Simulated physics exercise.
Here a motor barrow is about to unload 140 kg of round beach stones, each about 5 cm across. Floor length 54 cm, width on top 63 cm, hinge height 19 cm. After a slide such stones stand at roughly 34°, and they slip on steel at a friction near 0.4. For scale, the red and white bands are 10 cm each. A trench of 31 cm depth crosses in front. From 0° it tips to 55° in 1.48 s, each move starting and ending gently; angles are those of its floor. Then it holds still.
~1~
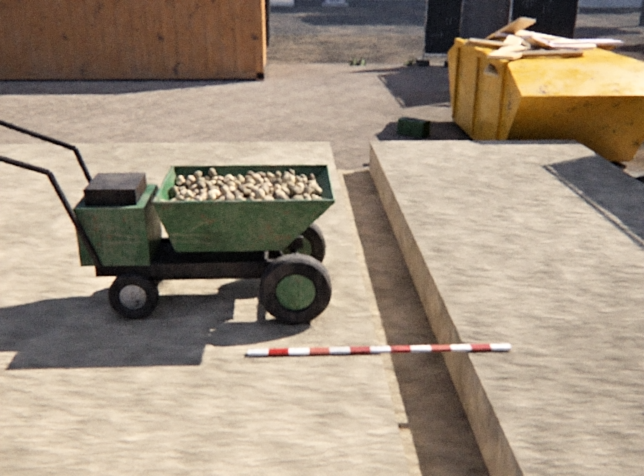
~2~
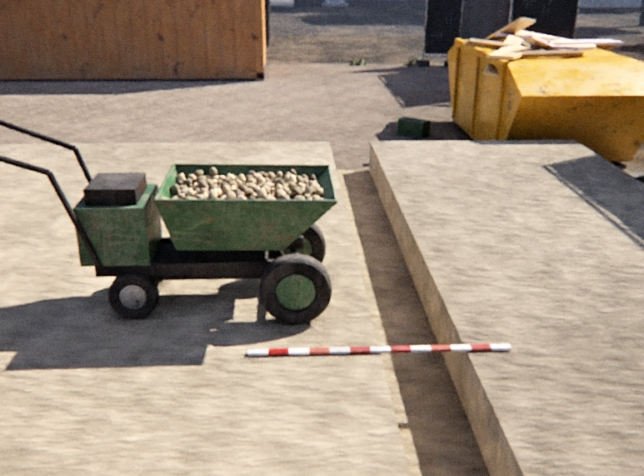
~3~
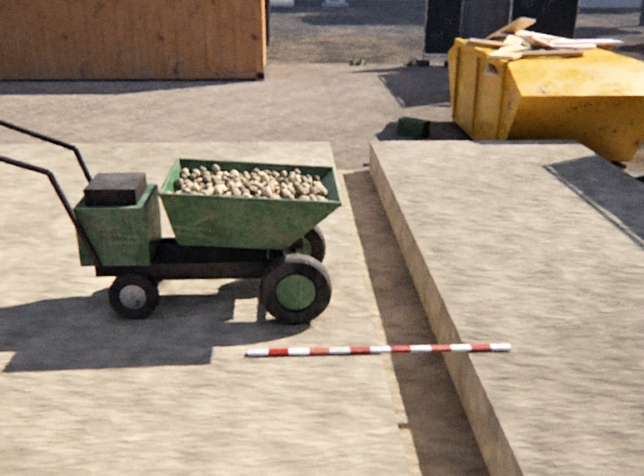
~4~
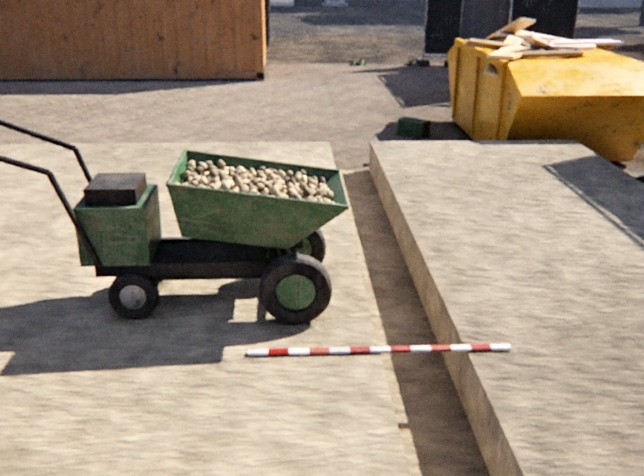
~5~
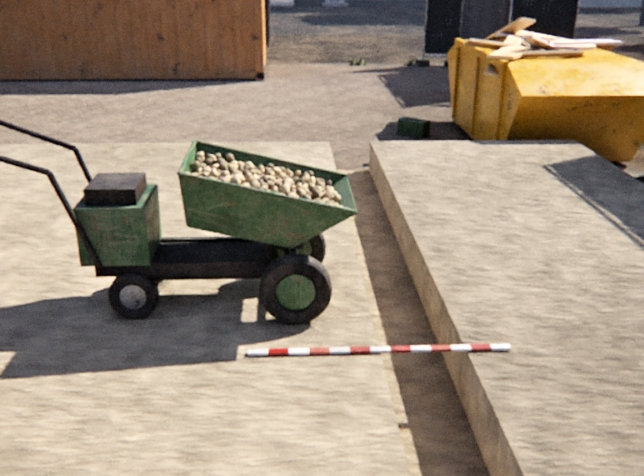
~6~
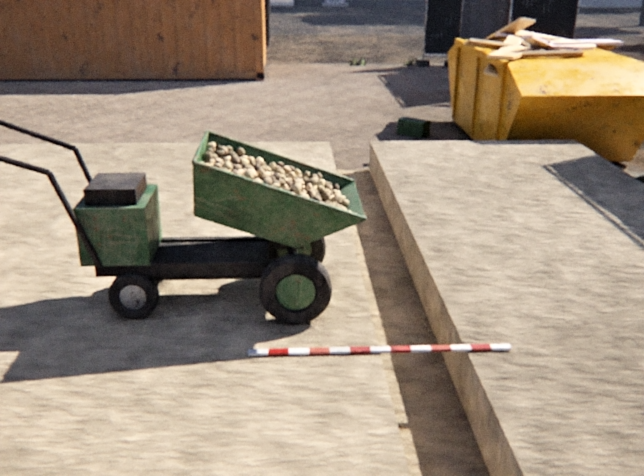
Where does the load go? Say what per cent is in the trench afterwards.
Close to 79 in a hundred.
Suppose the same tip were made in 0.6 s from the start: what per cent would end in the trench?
Then about 60 per cent.
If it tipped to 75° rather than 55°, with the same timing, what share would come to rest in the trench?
In that case some 85 per cent.
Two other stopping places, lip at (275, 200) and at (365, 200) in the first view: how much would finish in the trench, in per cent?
First some 70, then 50 per cent.
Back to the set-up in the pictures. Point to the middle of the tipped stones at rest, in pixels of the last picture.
Their middle is at about (411, 330).
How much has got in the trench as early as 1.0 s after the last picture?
About 25 per cent by then.
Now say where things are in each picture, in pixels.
In the first picture, lip at (335, 201), floor tilted 0°, highest stones at (254, 182).
In the second picture, lip at (337, 202), floor tilted 1°, highest stones at (246, 181).
In the third picture, lip at (342, 204), floor tilted 4°, highest stones at (207, 178).
In the fourth picture, the skip is at 8°, its lip at (349, 208); the top of the load is at (206, 170).
In the fifth picture, lip at (357, 213), floor tilted 14°, highest stones at (209, 161).
In the sixth picture, lip at (366, 219), floor tilted 20°, highest stones at (219, 154).
Then, 0.5 s after the last picture the floor is at 46°, 100 % in the skip; the foremost stones are at (382, 233).
Then, 1.0 s after the last picture the floor is at 55°, 74 % in the skip, 25 % in the trench, 1 % past the trench; the foremost stones are at (447, 281).
Then, 1.3 s after the last picture the floor is at 55°, 45 % in the skip, 45 % in the trench, 10 % past the trench; the foremost stones are at (515, 294).
Then, 3.3 s after the last picture the floor is at 55°, 10 % in the skip, 79 % in the trench, 11 % past the trench; the foremost stones are at (564, 291).
